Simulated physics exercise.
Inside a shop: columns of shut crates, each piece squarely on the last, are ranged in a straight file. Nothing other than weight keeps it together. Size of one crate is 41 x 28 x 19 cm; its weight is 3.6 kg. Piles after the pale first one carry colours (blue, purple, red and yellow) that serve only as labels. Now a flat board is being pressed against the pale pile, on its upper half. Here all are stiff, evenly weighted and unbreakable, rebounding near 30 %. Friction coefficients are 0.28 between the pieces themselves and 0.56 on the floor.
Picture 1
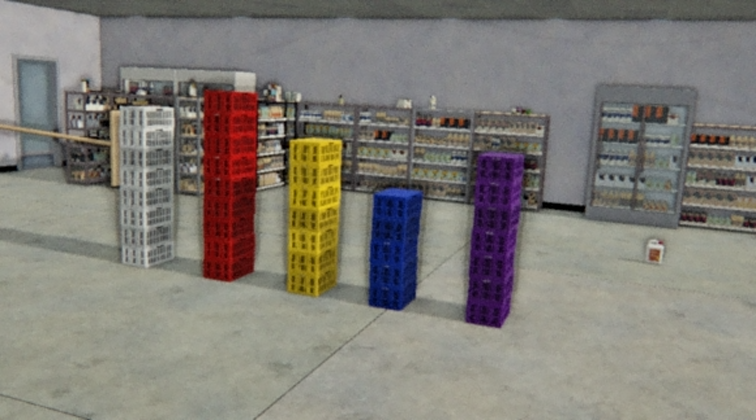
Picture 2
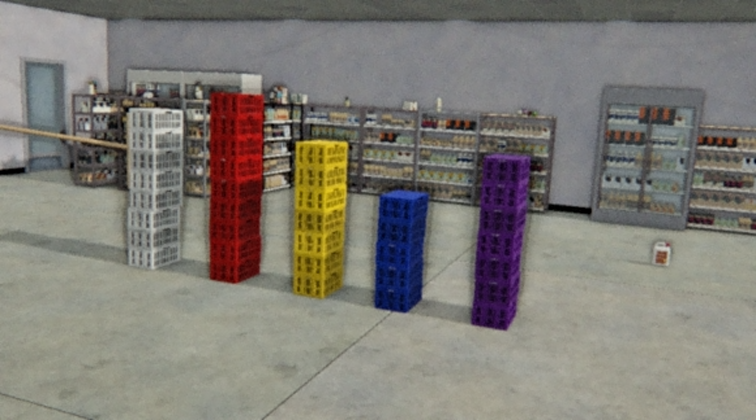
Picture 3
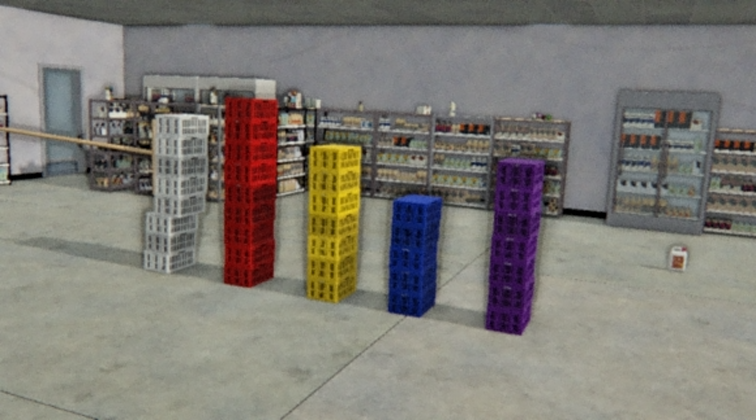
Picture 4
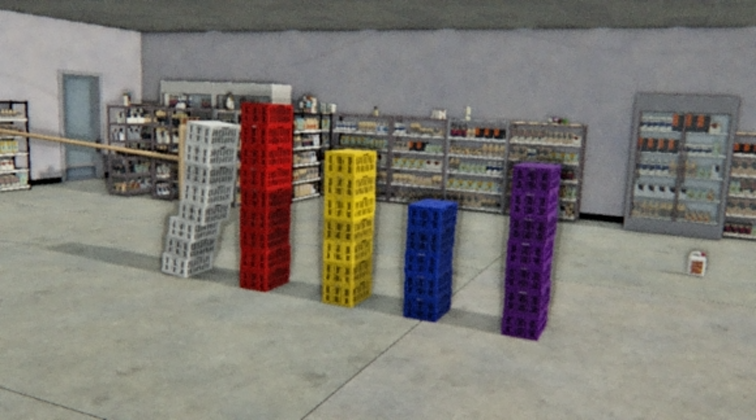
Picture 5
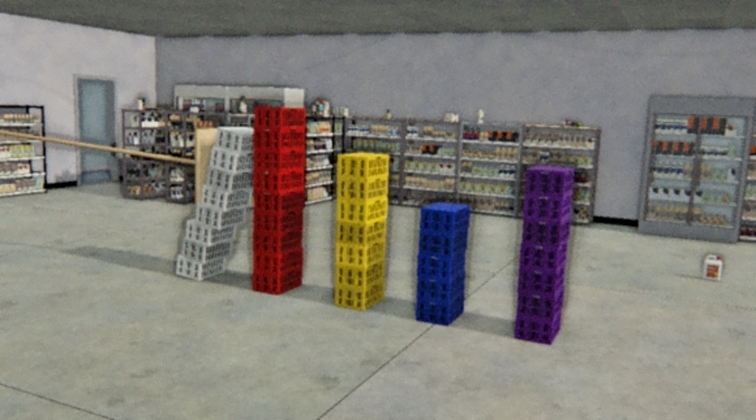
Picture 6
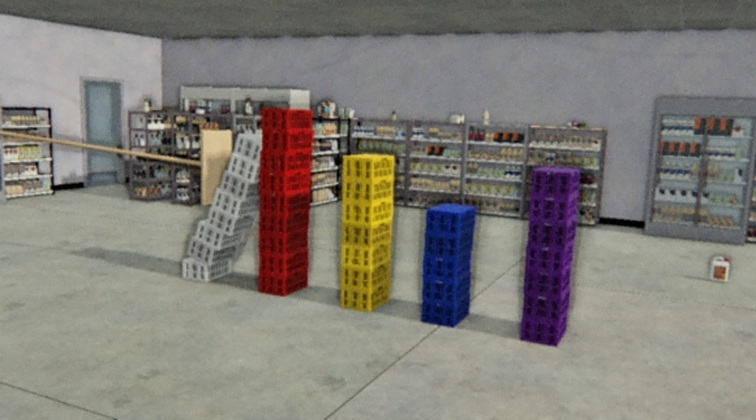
The video shows five upright stacks of crates, white, red, yellow, blue and purple, in a row inside a shop as a flat board pushes the white stack's upper part rightward, skewing it into a slant toward the red stack.
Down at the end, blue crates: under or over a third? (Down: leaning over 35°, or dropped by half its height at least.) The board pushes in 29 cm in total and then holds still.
Ends up in excess of a third.
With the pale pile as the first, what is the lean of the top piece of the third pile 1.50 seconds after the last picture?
The top piece is tilted around 10°.
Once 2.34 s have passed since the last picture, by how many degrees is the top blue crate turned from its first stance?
Near 50 degrees from how it began.
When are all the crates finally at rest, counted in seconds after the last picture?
Near 4.0 s.
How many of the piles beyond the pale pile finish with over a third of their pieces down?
The count is 4.
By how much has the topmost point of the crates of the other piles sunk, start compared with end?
Around 95 centimetres.
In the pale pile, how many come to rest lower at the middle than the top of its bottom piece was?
The total comes to 4.
Then, 0.64 s later than the last frame, 7 of the pale pile down; none of the 5 blue crates down (0 of 28 in all colours); top blue crate unmoved; top red crate tilted 10°.
Then, 1.50 s later than the last frame, 7 of the pale pile down; none of the 5 blue crates down (12 of 28 in all colours); top blue crate moved 17 cm; top yellow crate tilted 14°, 15 cm lower.
Then, 2.34 s later than the last frame, 7 of the pale pile down; 4 of the 5 blue crates down (24 of 28 in all colours); top blue crate tilted 45°, 43 cm lower; top yellow crate tilted 48°, 70 cm lower.
When it is over, 7 of the pale pile down; 4 of the 5 blue crates down (24 of 28 in all colours); top blue crate tilted 64°, 45 cm lower; top red crate on its side. That is 80 per cent. In pixels of the last frame, middles, top blue crate near (577, 291), top red crate near (735, 341).
